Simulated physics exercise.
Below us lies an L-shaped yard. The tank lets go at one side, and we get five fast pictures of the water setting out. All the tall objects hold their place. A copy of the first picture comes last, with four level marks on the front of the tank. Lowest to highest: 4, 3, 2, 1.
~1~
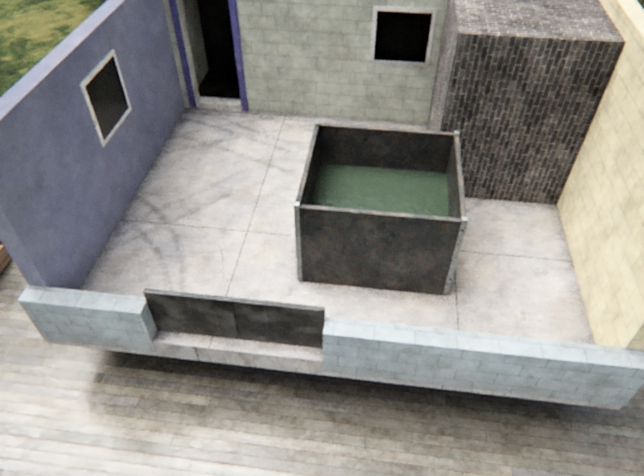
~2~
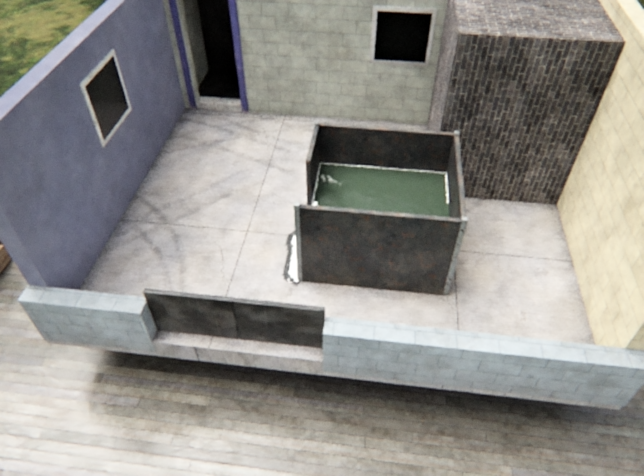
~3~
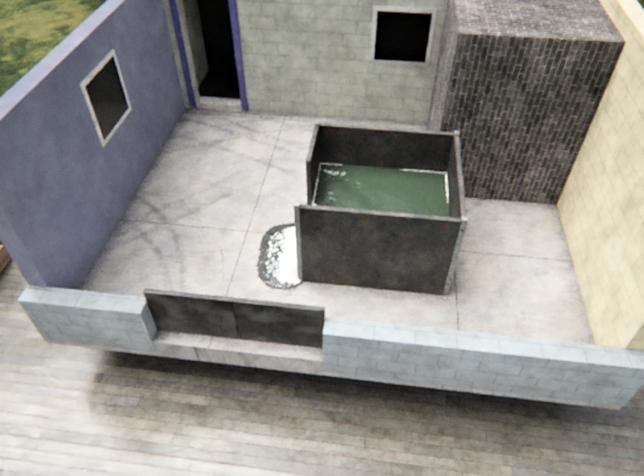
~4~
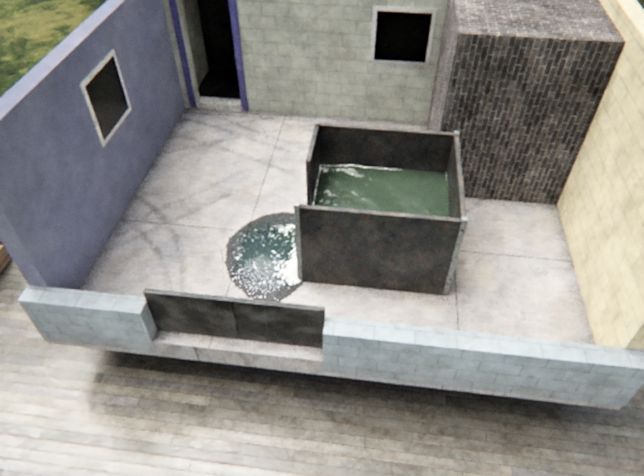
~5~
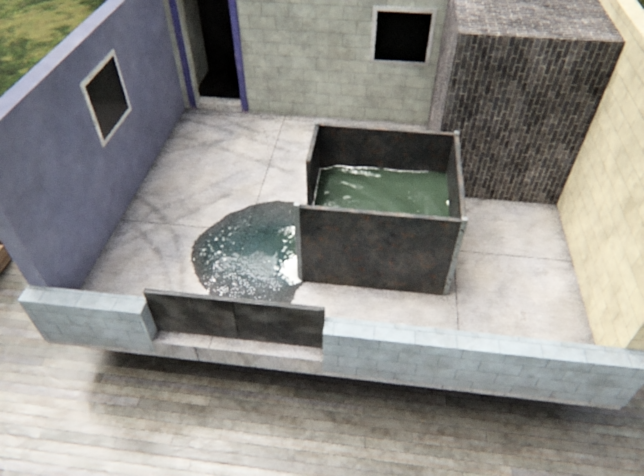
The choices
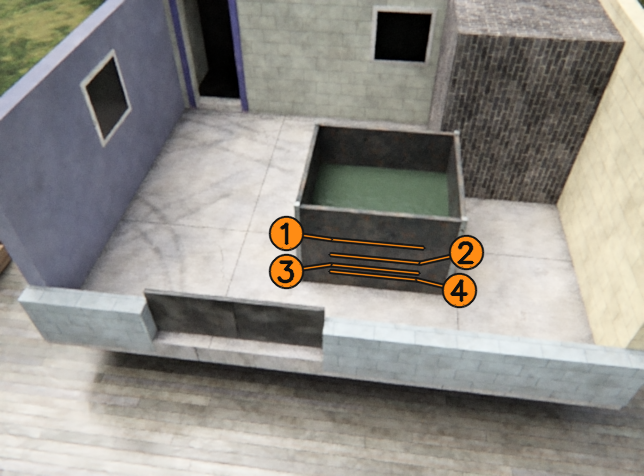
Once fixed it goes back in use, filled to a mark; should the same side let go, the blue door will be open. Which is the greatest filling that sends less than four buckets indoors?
I would pick line 2.
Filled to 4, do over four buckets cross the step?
No, not at all.
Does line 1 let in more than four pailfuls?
Yes, that goes wrong.
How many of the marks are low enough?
Three of the four.
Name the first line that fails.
That would be 1.
On the marked copy, 1 at (376, 243); 2 at (375, 258); 3 at (374, 268); 4 at (373, 275); from the bottom up 4, 3, 2, 1.
Choosing 1, about 14 bucketfuls get in.
Choosing 2, a bucket or two gets in.
Choosing 3, nothing gets over.
Choosing 4, nothing gets over.
